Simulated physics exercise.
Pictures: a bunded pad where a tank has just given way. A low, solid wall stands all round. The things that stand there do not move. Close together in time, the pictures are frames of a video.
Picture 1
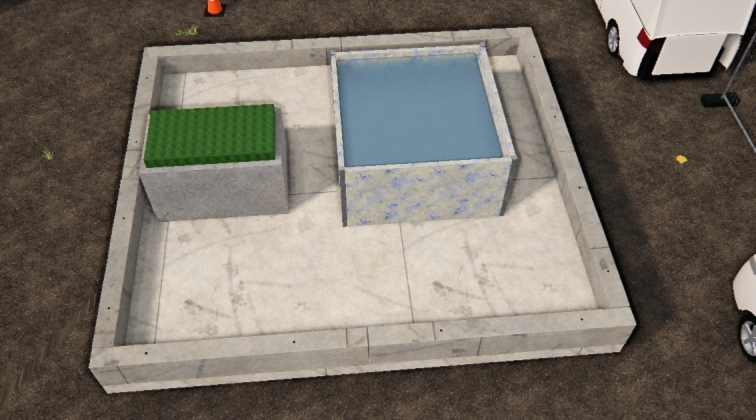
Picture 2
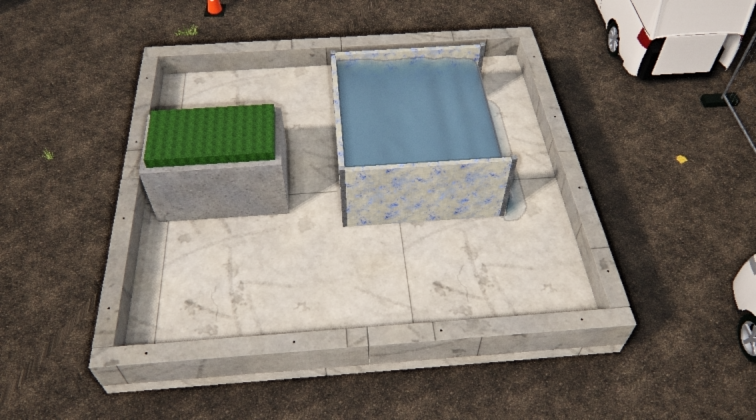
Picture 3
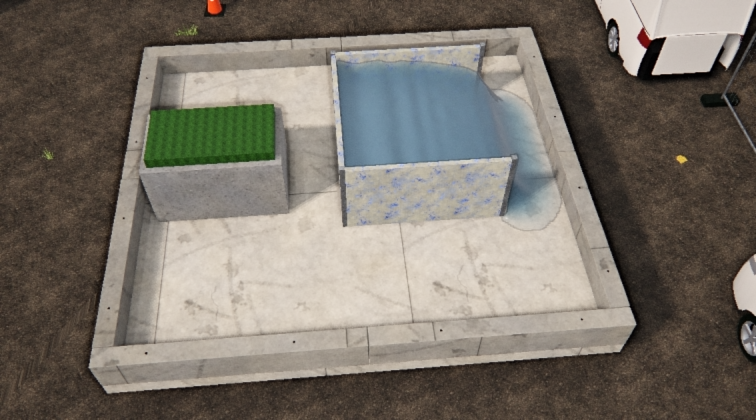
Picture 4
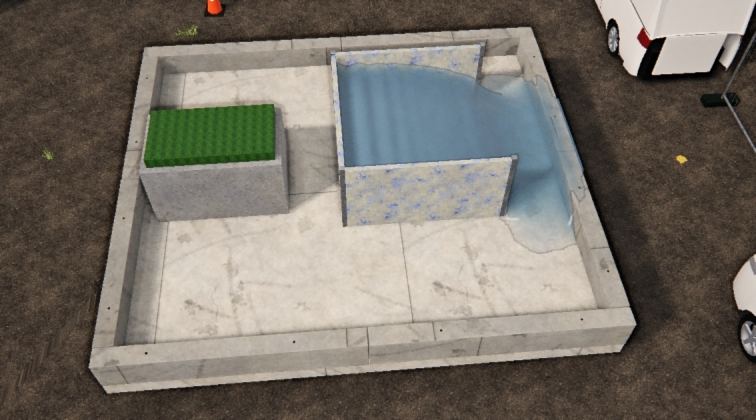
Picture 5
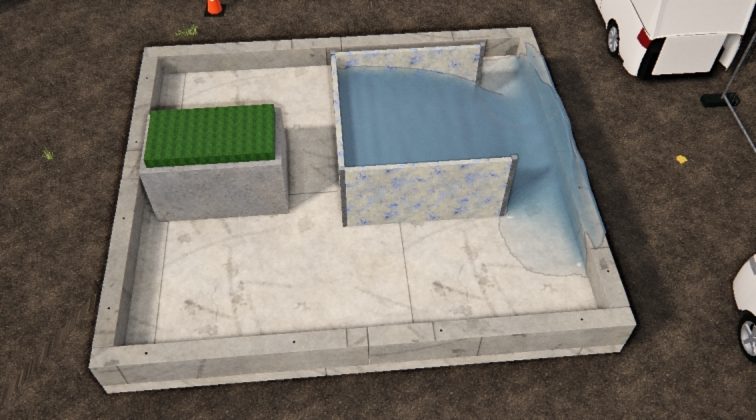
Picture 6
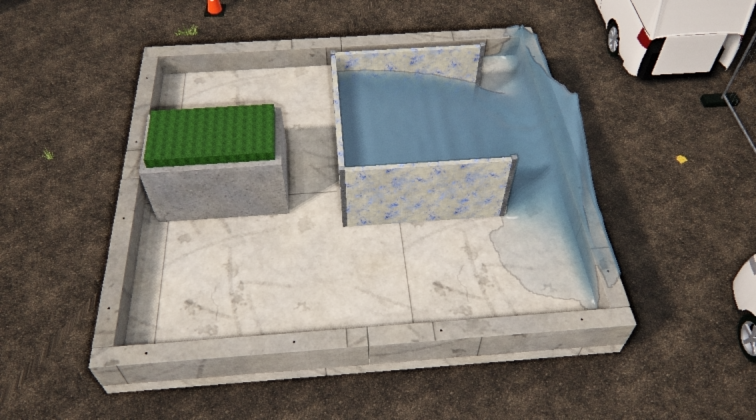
Blue water pours from the open right side of a square tank, spreads over the pale floor, and climbs the right-hand wall, its edge widening toward the viewer. The tank, with mottled blue-and-cream sides, stands right of a grey block topped in green on a walled concrete pad. The still, high view also shows brown ground, an orange cone, and parts of white vehicles at right.
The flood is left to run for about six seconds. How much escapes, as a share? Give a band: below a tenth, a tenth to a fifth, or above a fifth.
Above a fifth escapes.
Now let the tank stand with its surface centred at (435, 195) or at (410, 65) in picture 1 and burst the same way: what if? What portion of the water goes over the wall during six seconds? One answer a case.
32 %, then 30 %.
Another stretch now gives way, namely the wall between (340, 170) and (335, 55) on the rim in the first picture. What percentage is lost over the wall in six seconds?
Around 6 in a hundred.
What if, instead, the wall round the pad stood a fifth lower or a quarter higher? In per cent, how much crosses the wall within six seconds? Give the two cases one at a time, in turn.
Lab note: Try one 40 percent; try two 18 percent.
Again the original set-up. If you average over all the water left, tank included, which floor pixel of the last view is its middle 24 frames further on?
Centre of the water: Near (379, 178).
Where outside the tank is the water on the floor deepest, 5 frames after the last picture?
Pointing at (541, 164).
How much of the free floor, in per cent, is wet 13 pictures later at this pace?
By my count, 80 percent.
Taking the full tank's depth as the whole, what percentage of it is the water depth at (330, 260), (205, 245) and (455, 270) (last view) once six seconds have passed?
Respectively 6, 14 and 4 per cent.
A moment on, water covers 25 % of the floor; the low wall has let 10 % over.
Next, water covers 30 % of the floor; the low wall has let 17 % over.
Then, water covers 70 % of the floor; the low wall has let 28 % over.
Later, water covers 75 % of the floor; the low wall has let 29 % over.
In the end, water covers 80 % of the floor; the low wall has let 29 % over.
